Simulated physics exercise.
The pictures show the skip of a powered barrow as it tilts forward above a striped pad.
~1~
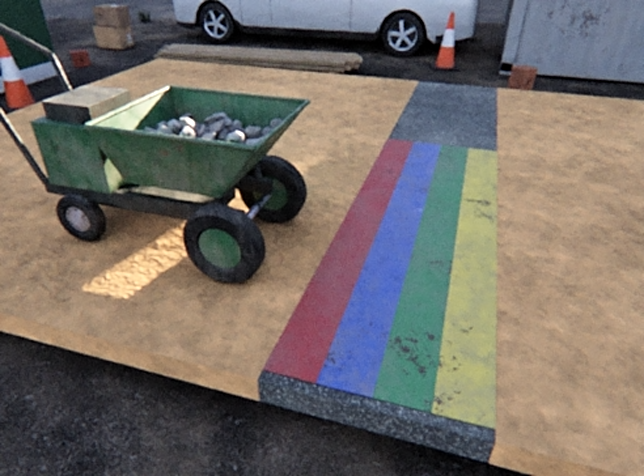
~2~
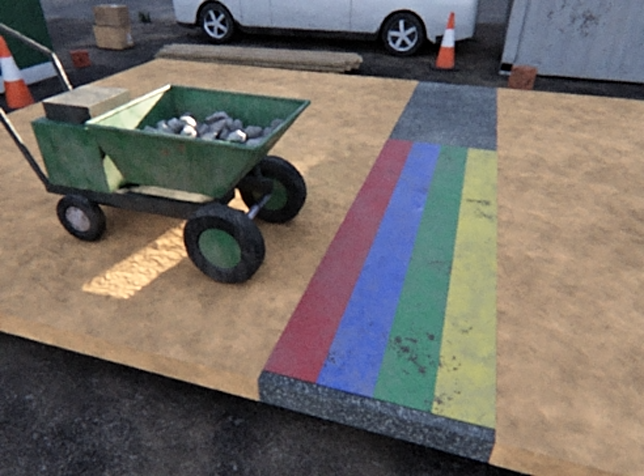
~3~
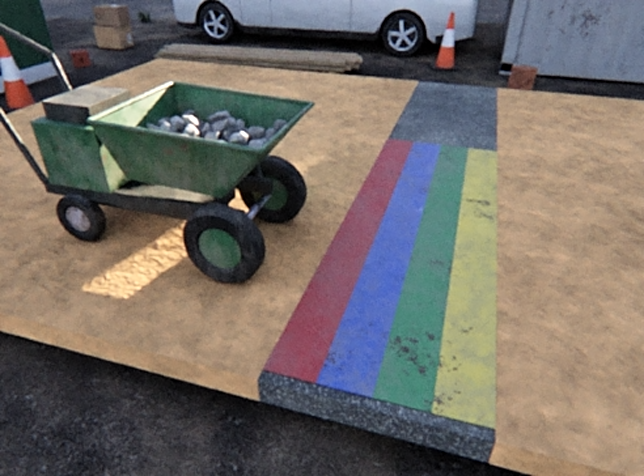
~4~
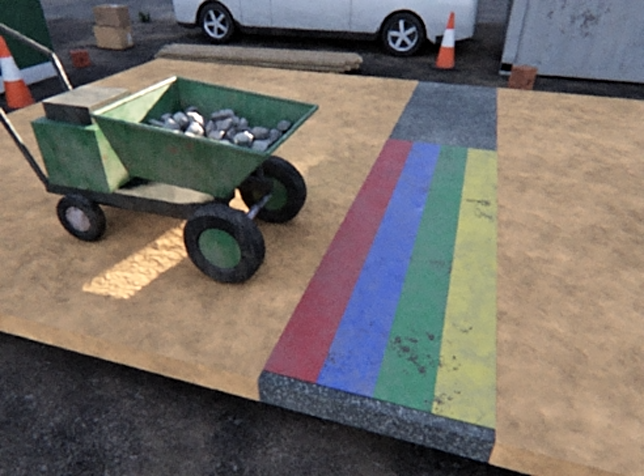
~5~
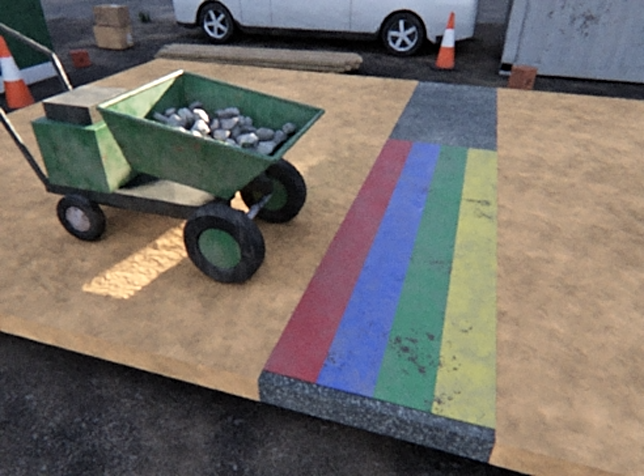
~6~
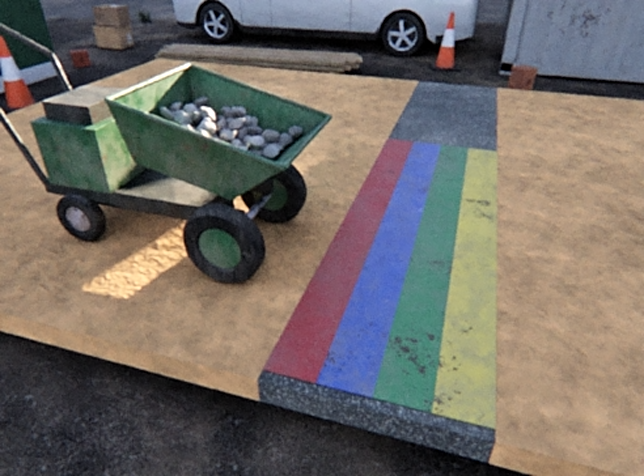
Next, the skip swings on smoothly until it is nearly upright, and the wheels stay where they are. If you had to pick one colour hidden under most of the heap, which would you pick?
I would pick blue.
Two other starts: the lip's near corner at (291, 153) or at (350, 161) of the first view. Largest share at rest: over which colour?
First: Green; second: The yellow one.
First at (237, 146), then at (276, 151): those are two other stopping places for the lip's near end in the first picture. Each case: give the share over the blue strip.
30 % and 30 %.
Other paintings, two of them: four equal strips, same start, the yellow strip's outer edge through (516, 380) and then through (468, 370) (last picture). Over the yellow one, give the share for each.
Shares: Near 0 %; near 10 %.
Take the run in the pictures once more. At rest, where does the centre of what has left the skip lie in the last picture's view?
Around (391, 266).
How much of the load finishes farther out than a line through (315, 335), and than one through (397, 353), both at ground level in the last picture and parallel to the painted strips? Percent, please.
In order: 70 percent, then 20 percent.
Shortly afterwards, skip tipped steeply; the whole lot in the skip.
Next, skip tipped steeply; all but a few in the skip; only a few over the red strip; a little over the blue strip.
Some moments later, skip tipped right over; near a third in the skip; a little over the red strip; near a third over the blue strip; a little over the green strip; a little over the yellow strip; only a few off the paint.
In the end, skip tipped right over; near a third in the skip; a little over the red strip; near a third over the blue strip; a little over the green strip; a little over the yellow strip.
